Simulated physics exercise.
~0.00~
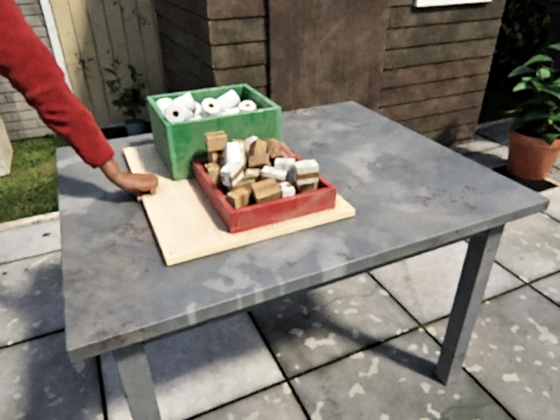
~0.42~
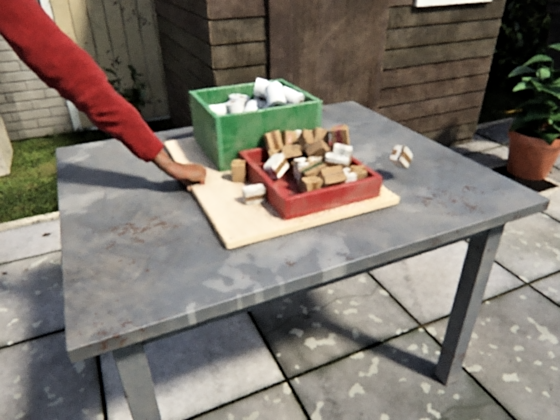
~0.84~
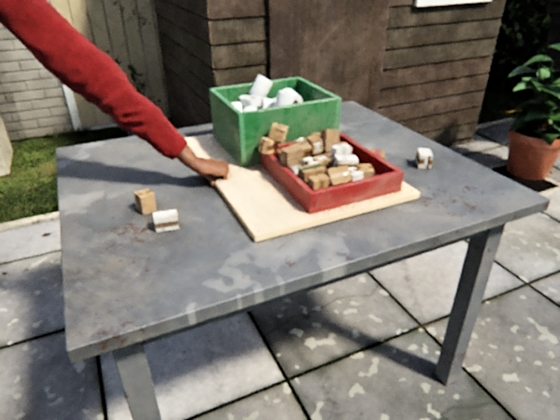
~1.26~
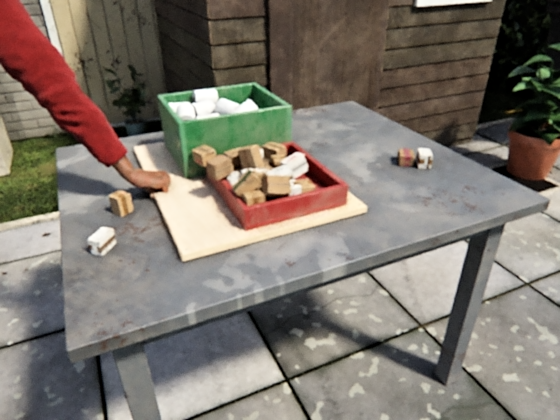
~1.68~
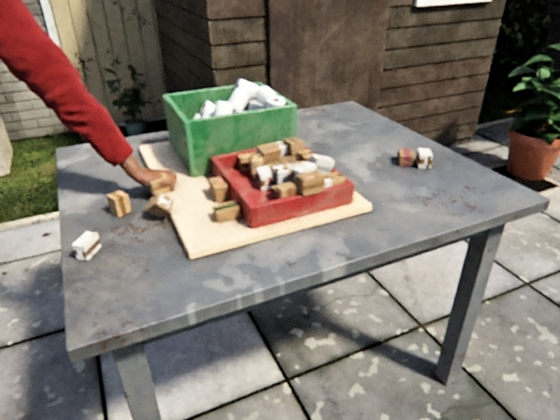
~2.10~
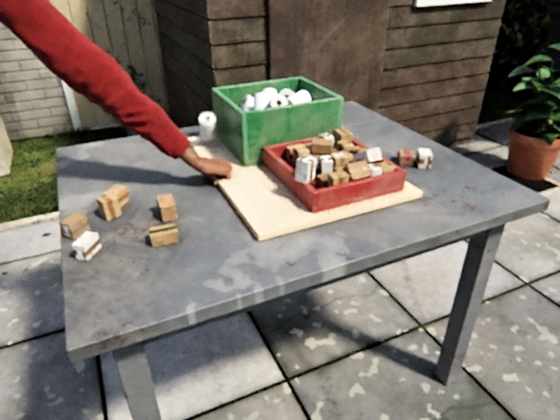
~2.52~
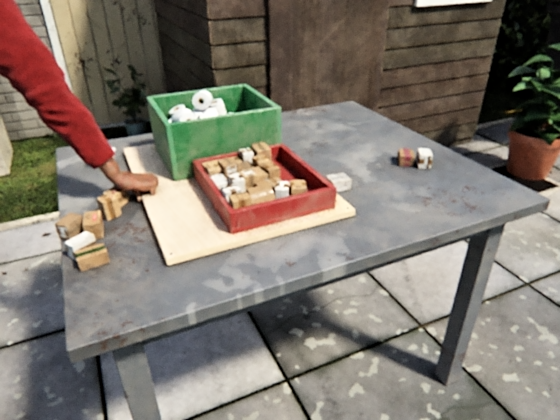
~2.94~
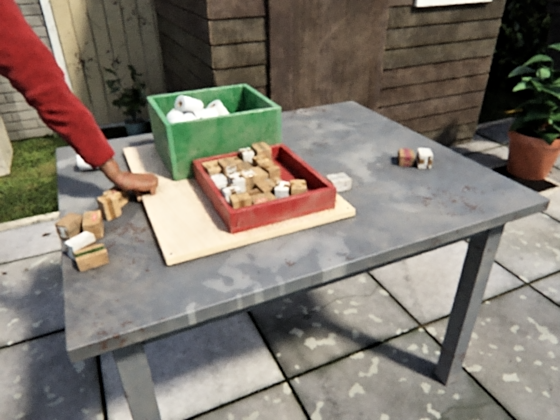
A red-sleeved arm slid a board holding a green tray of white rolls and a red tray of small parcels back and forth across a gray table, and several parcels spilled out, mostly at left, before the board stopped near where it began.
